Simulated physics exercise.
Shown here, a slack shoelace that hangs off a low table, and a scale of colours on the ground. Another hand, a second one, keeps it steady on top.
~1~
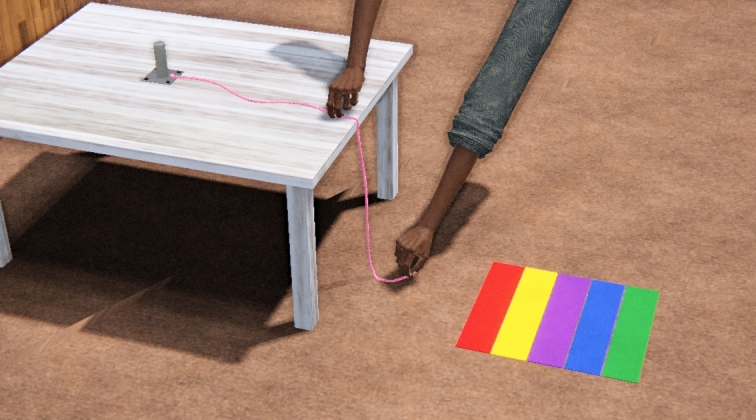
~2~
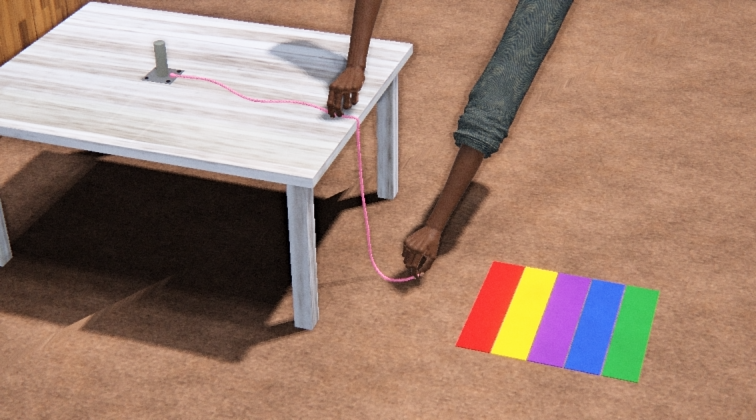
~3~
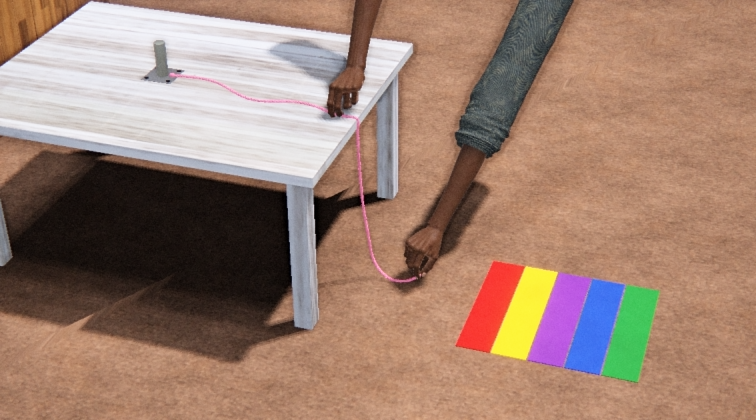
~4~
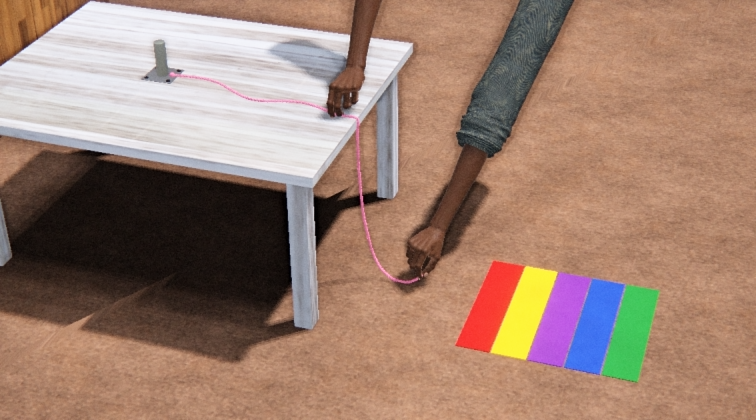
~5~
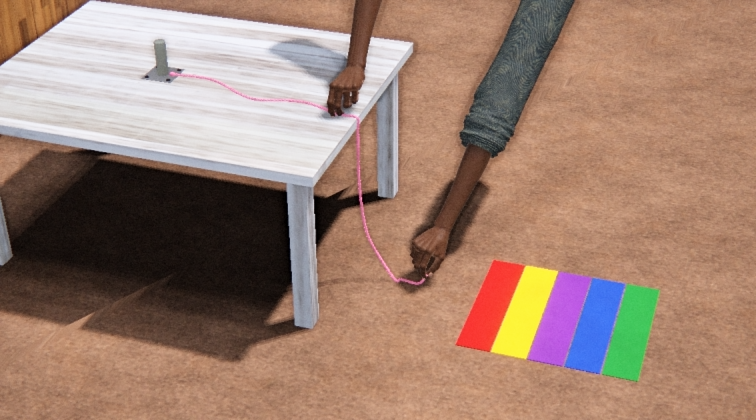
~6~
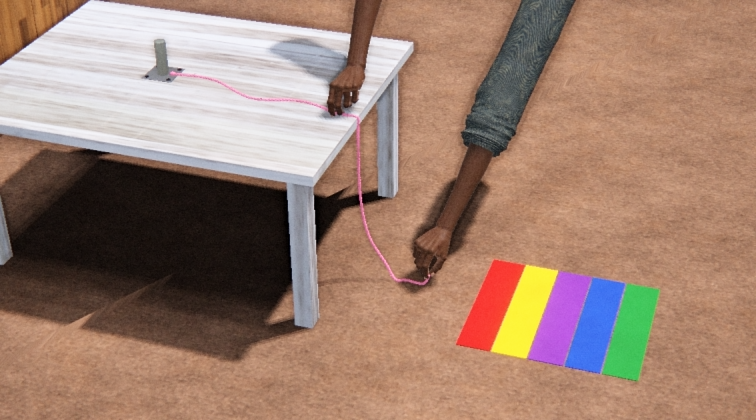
Hand holding the low end of a pink cord off a white table, inching it right beside five coloured stripes.
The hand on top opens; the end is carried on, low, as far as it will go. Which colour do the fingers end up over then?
They end up over the yellow strip.
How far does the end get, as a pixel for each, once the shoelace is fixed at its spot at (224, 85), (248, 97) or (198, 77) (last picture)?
Taking the tries in turn: (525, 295), (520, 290) and (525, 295).
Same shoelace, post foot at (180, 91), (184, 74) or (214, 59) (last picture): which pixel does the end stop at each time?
First try about (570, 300), second about (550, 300), third about (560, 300).
Early on, end near (465, 282); short of the strips.
Midway, end near (504, 289); over red.
At the end of the slack, end near (528, 294); over yellow. It gets as far as the yellow strip.
